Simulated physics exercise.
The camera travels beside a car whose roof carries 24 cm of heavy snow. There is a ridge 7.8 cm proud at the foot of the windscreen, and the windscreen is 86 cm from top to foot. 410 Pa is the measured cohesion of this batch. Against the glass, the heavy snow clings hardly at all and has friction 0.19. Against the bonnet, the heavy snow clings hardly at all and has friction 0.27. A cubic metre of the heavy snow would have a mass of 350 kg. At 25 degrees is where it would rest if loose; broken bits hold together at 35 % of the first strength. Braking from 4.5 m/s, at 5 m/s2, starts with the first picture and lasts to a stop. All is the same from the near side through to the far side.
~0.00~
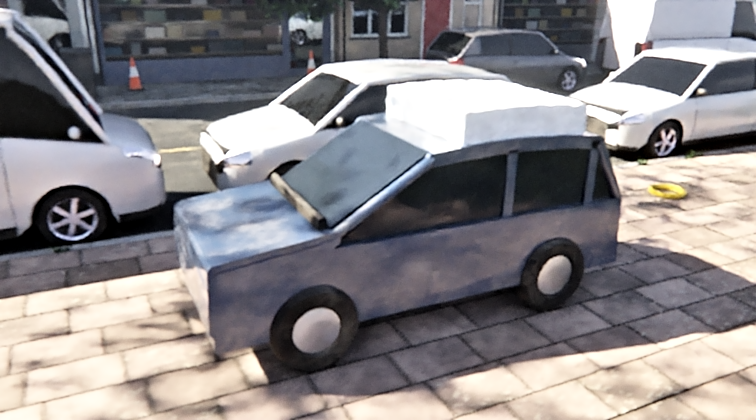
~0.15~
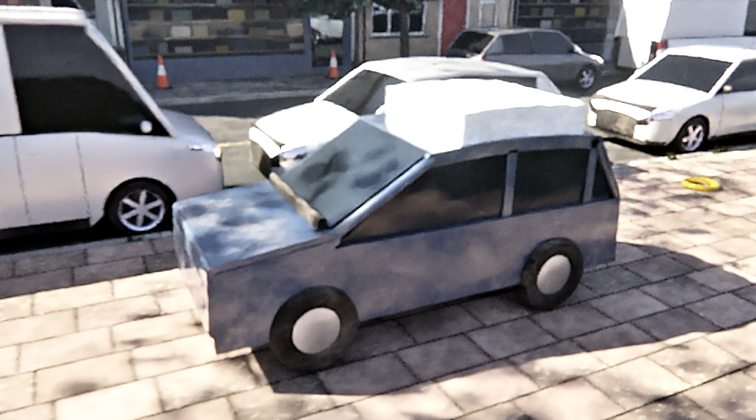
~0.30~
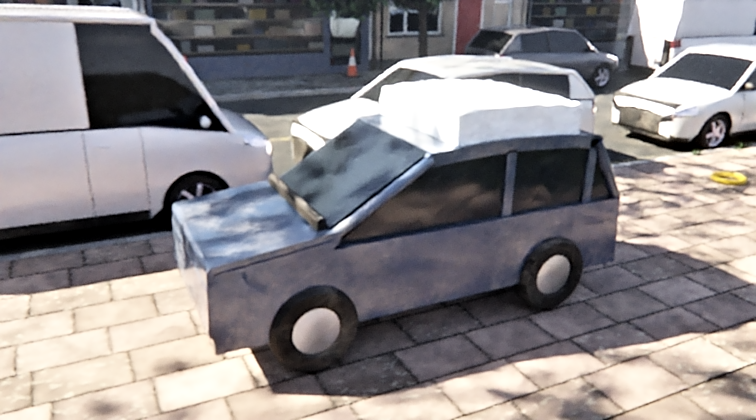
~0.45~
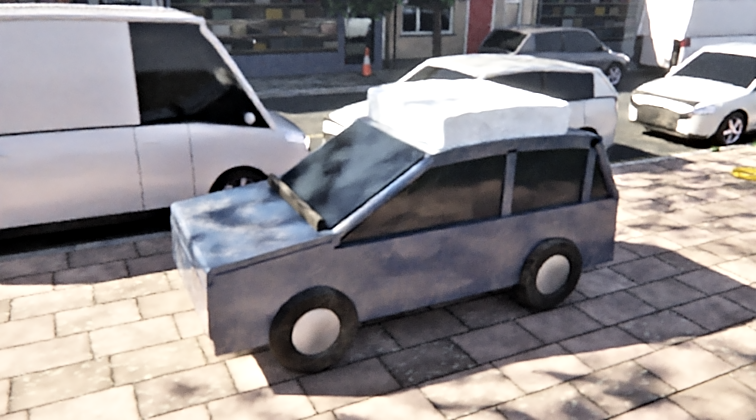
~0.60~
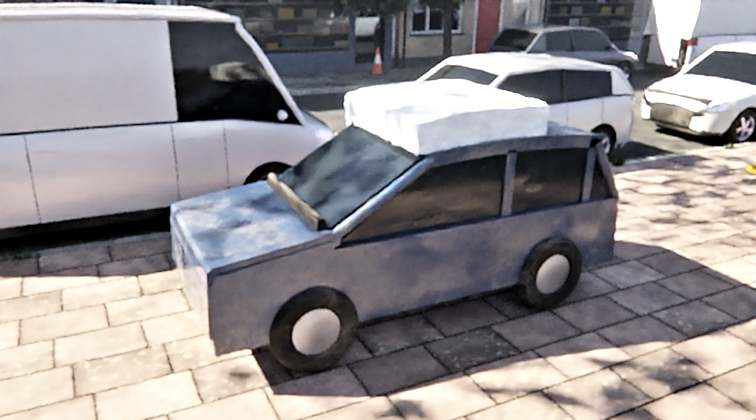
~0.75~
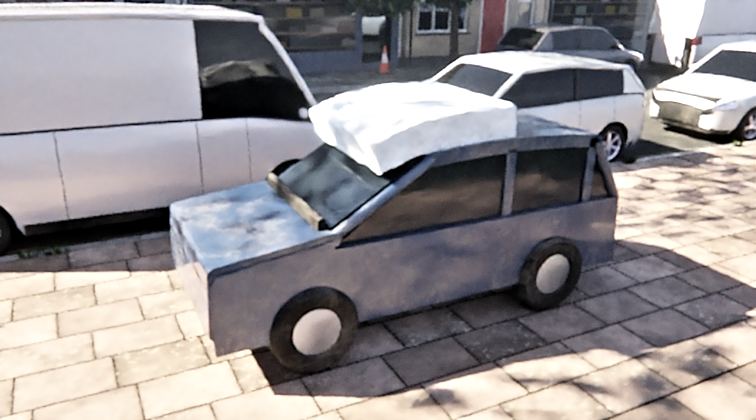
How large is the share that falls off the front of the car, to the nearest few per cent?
Roughly 90 per cent.
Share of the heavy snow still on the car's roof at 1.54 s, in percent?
About 0 percent.
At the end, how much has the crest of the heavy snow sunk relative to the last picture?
Measured change: About 60 cm.
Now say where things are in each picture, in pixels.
Front end of the heavy snow at (463, 140), in the first frame.
Front end of the heavy snow at (462, 140), its middle shifted 4 mm, in the second frame.
Front end of the heavy snow at (457, 141), its middle shifted 4.1 cm, in the third frame.
Front end of the heavy snow at (443, 123), its middle shifted 16 cm, in the fourth frame.
Front end of the heavy snow at (417, 129), its middle shifted 36 cm, 9 % of it past the top of the windscreen, in one piece, in the fifth frame.
Front end of the heavy snow at (375, 149), its middle shifted 65 cm, 36 % of it past the top of the windscreen, cracking, in the sixth frame.
By 1.11 s, none of the snow is on the roof, 37 % on the glass, 63 % on the bonnet and none has gone off the nose.
By 1.54 s, none of the snow is on the roof, 4 % on the glass, 40 % on the bonnet and 57 % has gone off the nose.
By 1.97 s, none of the snow is on the roof, 4 % on the glass, 8 % on the bonnet and 88 % has gone off the nose.
By 2.40 s, none of the snow is on the roof, 4 % on the glass, 6 % on the bonnet and 90 % has gone off the nose.
By 2.50 s, at the end, none of the snow is on the roof, 4 % on the glass, 6 % on the bonnet and 90 % has gone off the nose.
